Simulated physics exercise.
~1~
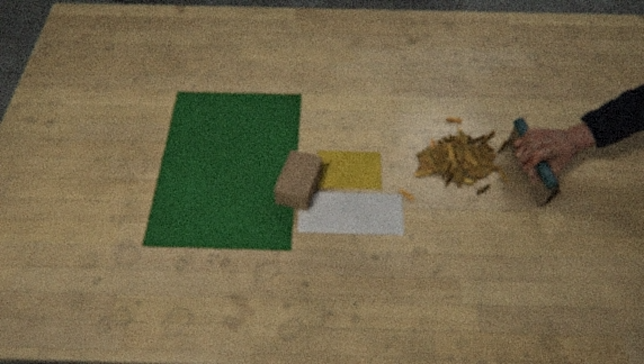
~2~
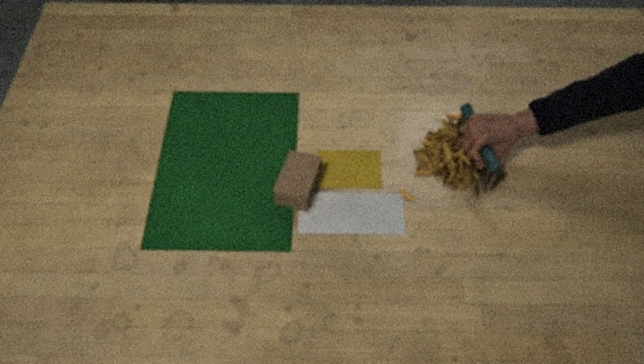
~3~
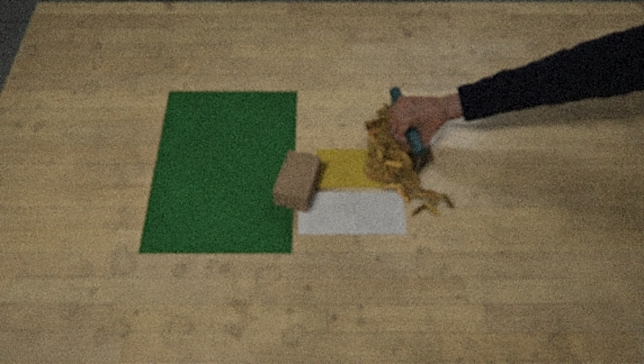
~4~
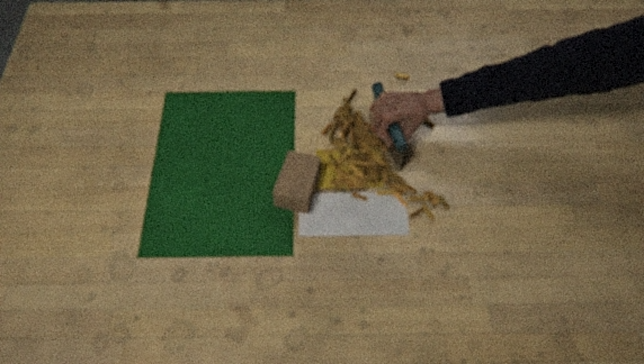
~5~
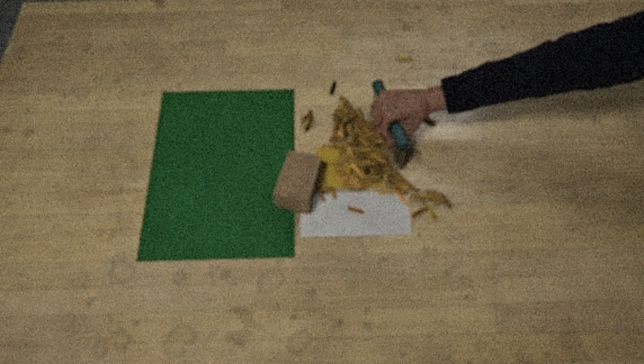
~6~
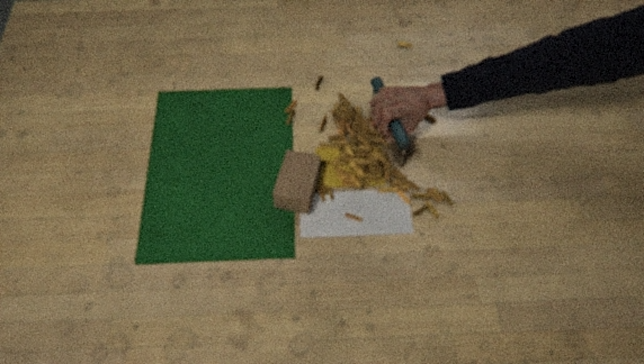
At first, a hand in a dark sleeve holds a scraper at the right of a loose heap of dry pasta on a wooden table, with green, yellow and white mats and a brown block to the left. The hand moves the scraper left into the heap and pushes it toward the yellow mat. The pasta bunches up, then spreads over the yellow mat and up to the block. The hand and scraper stop, while a few stray pieces scatter ahead near the green mat. In the end, much pasta covers the yellow mat, with very little on the white.
